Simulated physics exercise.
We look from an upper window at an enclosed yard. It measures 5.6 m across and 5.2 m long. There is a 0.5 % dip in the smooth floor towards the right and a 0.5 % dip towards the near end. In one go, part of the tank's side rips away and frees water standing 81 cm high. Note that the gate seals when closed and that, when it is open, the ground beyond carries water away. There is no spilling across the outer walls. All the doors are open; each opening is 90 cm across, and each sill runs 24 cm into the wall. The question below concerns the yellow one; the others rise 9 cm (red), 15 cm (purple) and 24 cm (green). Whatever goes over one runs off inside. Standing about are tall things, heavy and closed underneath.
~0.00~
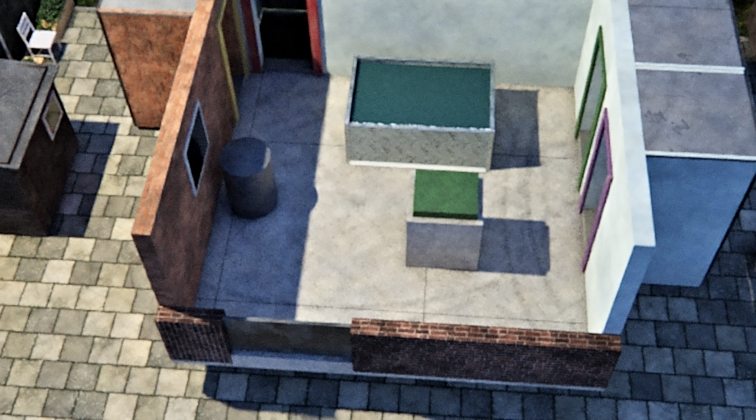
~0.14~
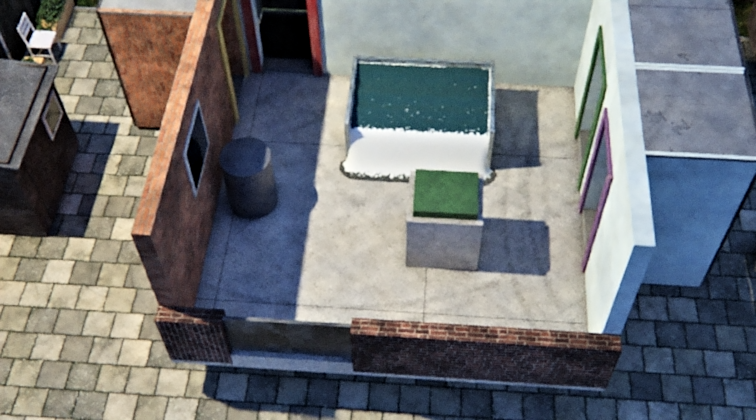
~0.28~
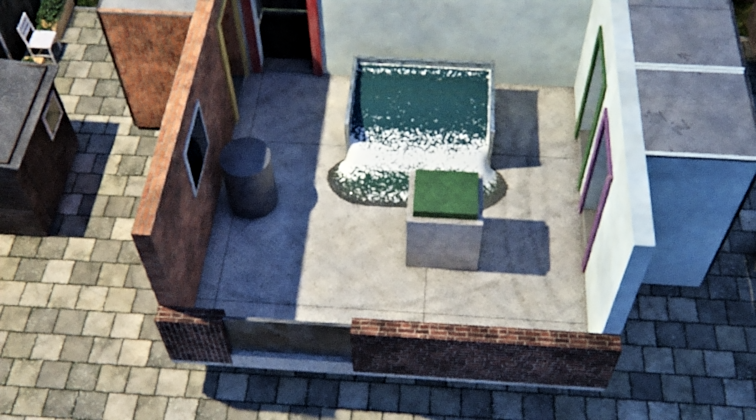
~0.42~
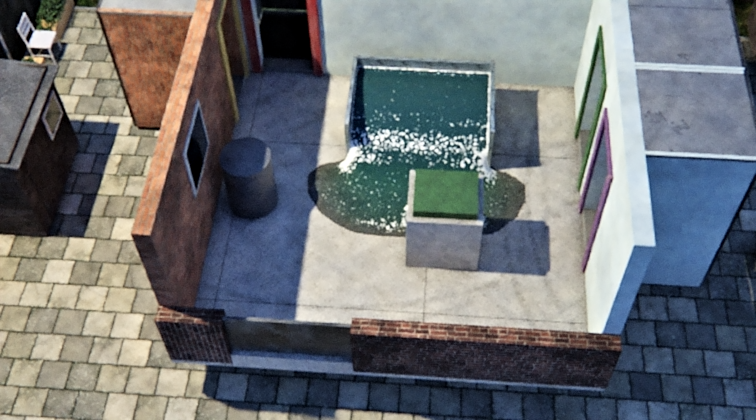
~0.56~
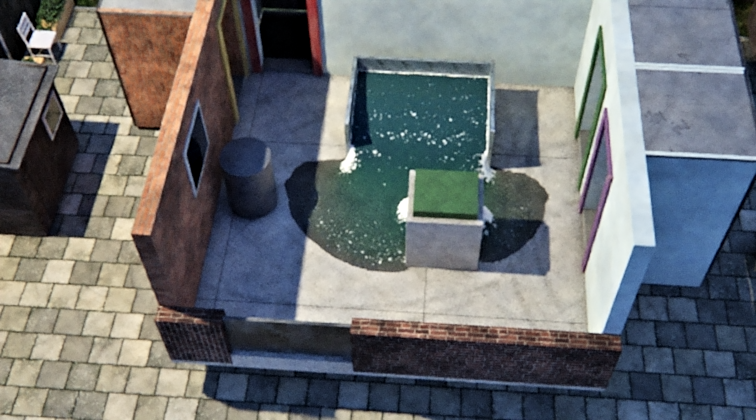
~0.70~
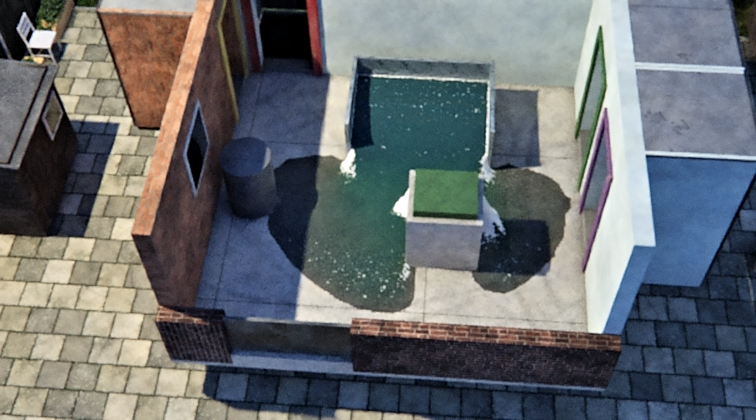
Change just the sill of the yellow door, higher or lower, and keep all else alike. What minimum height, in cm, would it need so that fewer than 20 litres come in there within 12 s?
About 5.5 cm.
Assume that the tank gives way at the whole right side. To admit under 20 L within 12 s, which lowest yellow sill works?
I'd say close to 17 cm.
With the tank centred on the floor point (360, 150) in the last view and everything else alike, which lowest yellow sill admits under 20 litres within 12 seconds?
Then close to 9.0 cm.
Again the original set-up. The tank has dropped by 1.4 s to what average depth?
Around 26 cm deep on average.
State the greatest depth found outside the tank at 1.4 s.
Around 44 centimetres.
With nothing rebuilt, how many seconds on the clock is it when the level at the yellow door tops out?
Near 12.0 seconds.
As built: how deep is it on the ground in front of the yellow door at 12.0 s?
Roughly 10.0 cm deep.
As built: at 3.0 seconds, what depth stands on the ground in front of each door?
Door by door, in centimetres - red 0, purple 16, green 10, yellow 0.
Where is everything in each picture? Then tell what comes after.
The first picture shows still water, 81 cm deep, in the tank at (421, 96); the yellow door at (233, 54) is dry.
In the second picture, the front is at (350, 173), 0.3 m from the gap at (418, 150); 0.5 m2 of floor is wet, 80 cm left at the back.
In the third picture, the front is at (374, 202), 0.8 m from the gap at (418, 153); 1.8 m2 of floor is wet, 72 cm left at the back.
In the fourth picture, the gap is at (418, 155), the front 1.4 m out at (383, 232); the back of the tank holds 69 cm.
In the fifth picture, the gap is at (418, 156), the front 2.0 m out at (368, 264); the back of the tank holds 64 cm.
In the sixth picture, the front is at (360, 303), 2.6 m from the gap at (418, 156); 7.1 m2 of floor is wet, 56 cm left at the back; 2.0 m in a straight line remain to the yellow door at (233, 54).
After 1.4 s water covers 55 % of the floor, deepest (44 cm) near (428, 215); it has not reached the yellow door.
After 3.0 s water covers 75 % of the floor, deepest (26 cm) near (278, 342); it has not reached the yellow door.
After 12.0 s water covers 95 % of the floor, deepest (12 cm) near (582, 224); 10 cm at the yellow door, 6 litres in over its 7 cm sill.
At the yellow door as built, the water arrived by 3.9 s and peaked near 10 cm at 12.0 s.
With a sill of 4.5 cm, 30 litres would have come in within the 12 s; with 6 cm, 13 litres. So under 20 litres takes about 5.5 cm.
